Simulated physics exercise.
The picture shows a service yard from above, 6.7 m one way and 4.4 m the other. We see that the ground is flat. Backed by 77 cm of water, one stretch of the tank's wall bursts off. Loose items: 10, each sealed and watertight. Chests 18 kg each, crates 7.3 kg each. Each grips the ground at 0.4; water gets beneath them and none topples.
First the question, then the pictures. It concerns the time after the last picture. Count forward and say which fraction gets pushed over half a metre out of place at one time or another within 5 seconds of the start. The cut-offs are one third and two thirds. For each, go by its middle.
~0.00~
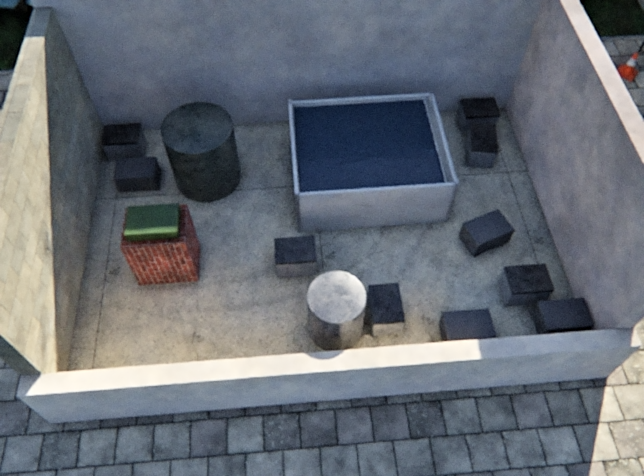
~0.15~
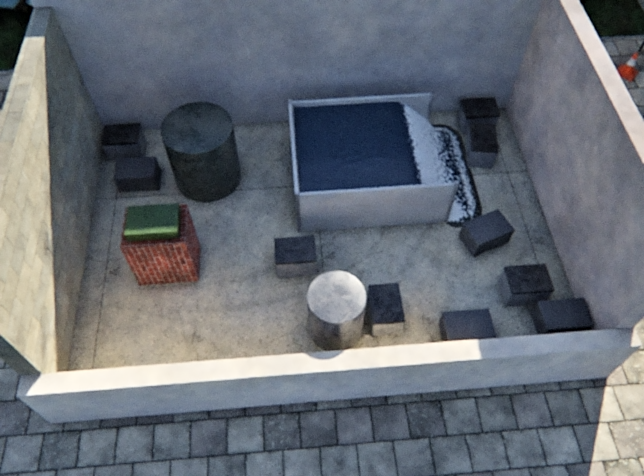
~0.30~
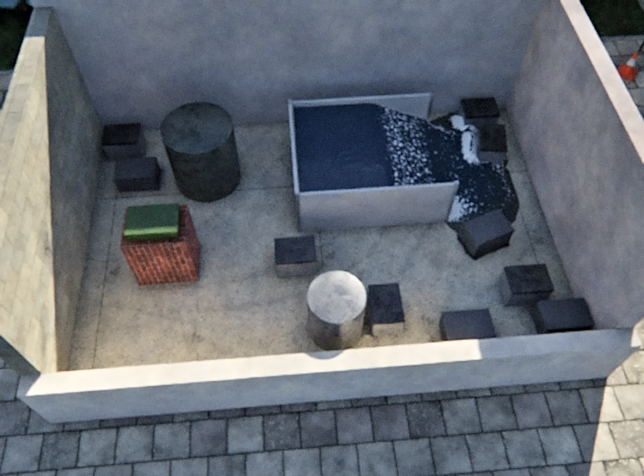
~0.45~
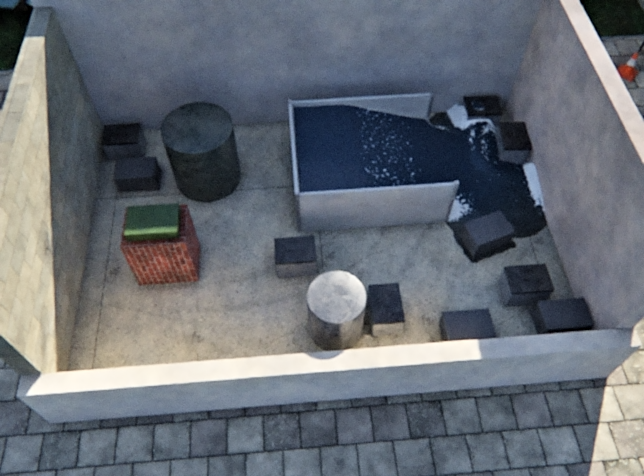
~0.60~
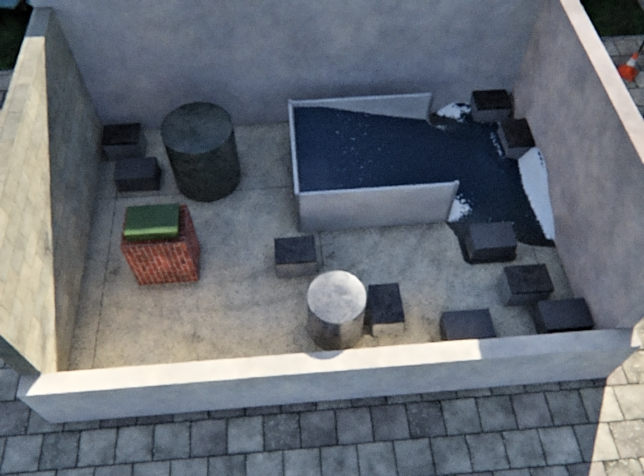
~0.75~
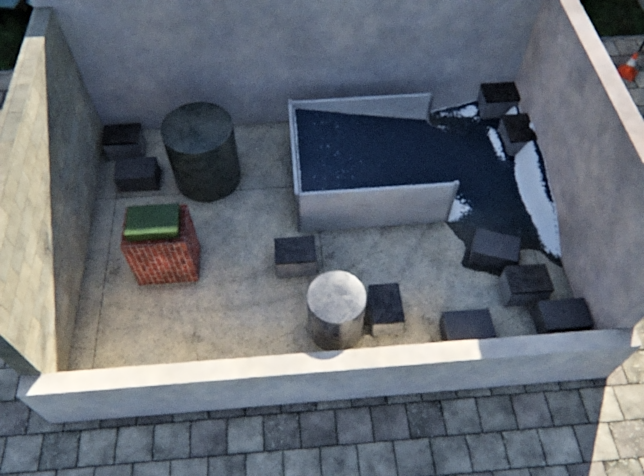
The share is at least two thirds.
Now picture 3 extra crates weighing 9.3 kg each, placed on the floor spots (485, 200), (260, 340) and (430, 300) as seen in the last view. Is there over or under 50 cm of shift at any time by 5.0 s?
In turn: Past it, past it, over.
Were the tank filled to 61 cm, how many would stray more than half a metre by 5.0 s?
Then the count would be 9.
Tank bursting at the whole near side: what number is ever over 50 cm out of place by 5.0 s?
7.
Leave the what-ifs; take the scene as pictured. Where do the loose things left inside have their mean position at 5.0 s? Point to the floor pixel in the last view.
Centre of the remaining things: Roughly (330, 231).
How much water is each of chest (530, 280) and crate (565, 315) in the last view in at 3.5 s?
I'd estimate 6 cm for the first and 22 cm for the second.
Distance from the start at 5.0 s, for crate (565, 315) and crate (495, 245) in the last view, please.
Shifts in order: 250 cm; 200 cm.
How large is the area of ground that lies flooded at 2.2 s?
Flooded: Near 12 m2.
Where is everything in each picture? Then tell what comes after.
The first picture shows a chest at (484, 137) rests on the ground; a chest at (481, 107), on the bottom; water covers 3.5 m2; 0 of 10 have shifted.
The second picture shows a chest at (484, 137), on the bottom; a chest at (481, 107), on the bottom; 4.6 m2 under water; 0 of 10 have shifted.
The third picture shows a chest at (493, 137) rests on the ground, 14 cm from its start; a chest at (481, 107), on the bottom; 5.6 m2 under water; 1 of 10 have shifted.
The fourth picture shows a chest at (515, 135), on the bottom, 48 cm from its start; a chest at (483, 105) rests on the ground, 6 cm from its start; 6.8 m2 under water; 2 of 10 have shifted.
The fifth picture shows a chest at (518, 132), afloat, 50 cm from its start; a chest at (492, 98) rests on the ground, 27 cm from its start; water covers 7.3 m2; 3 of 10 have shifted.
The sixth picture shows a chest at (520, 127) floats, 50 cm from its start; a chest at (501, 91), afloat, 36 cm from its start; 7.5 m2 under water; 3 of 10 have shifted.
After 1.1 s 1 of 10 are over 50 cm from their spots; 2 afloat.
After 2.2 s 5 of 10 are over 50 cm from their spots; 4 afloat.
After 3.5 s 7 of 10 are over 50 cm from their spots; 5 afloat.
After 5.0 s 9 of 10 are over 50 cm from their spots, and 10 have been at some point; 6 afloat.
